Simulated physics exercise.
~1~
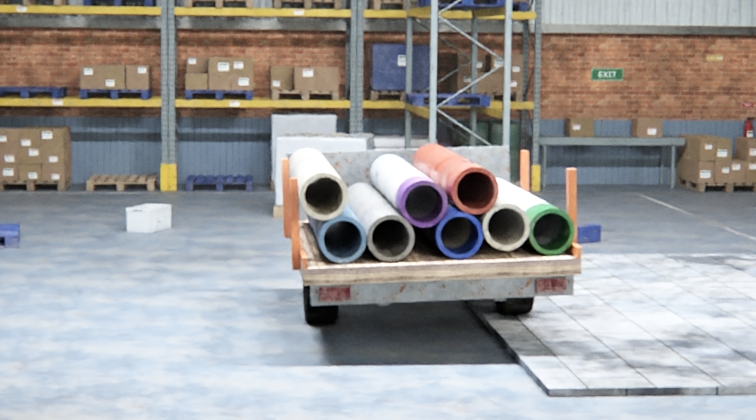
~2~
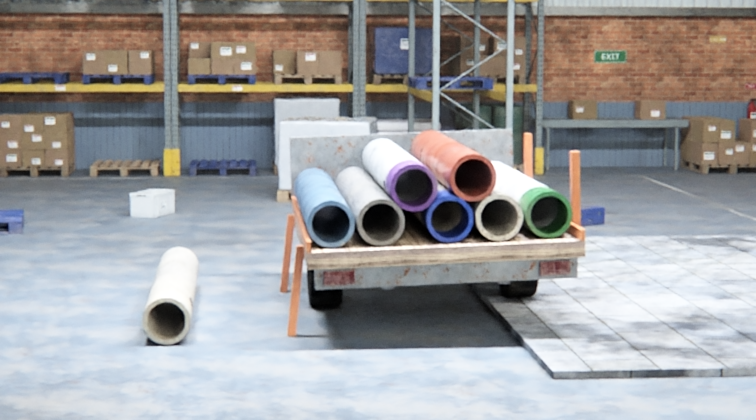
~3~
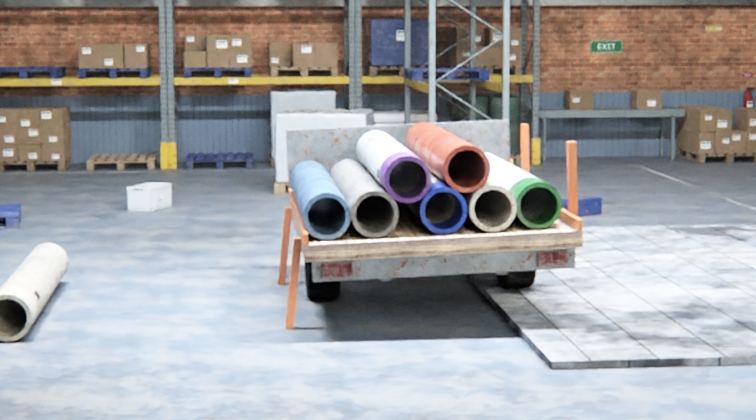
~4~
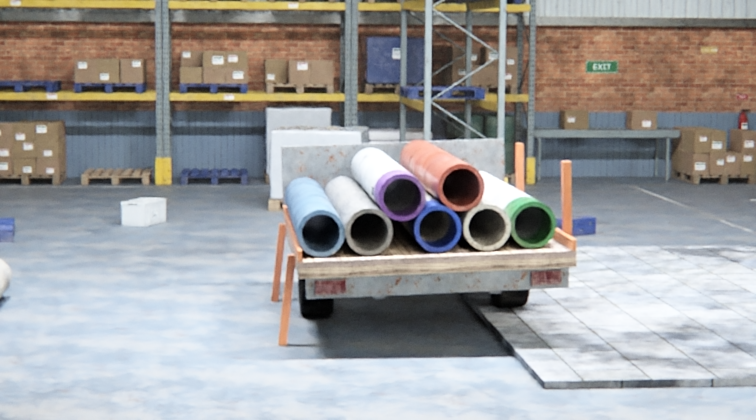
A parked trailer's left posts swing down and one cream pipe rolls off leftward, seven staying.
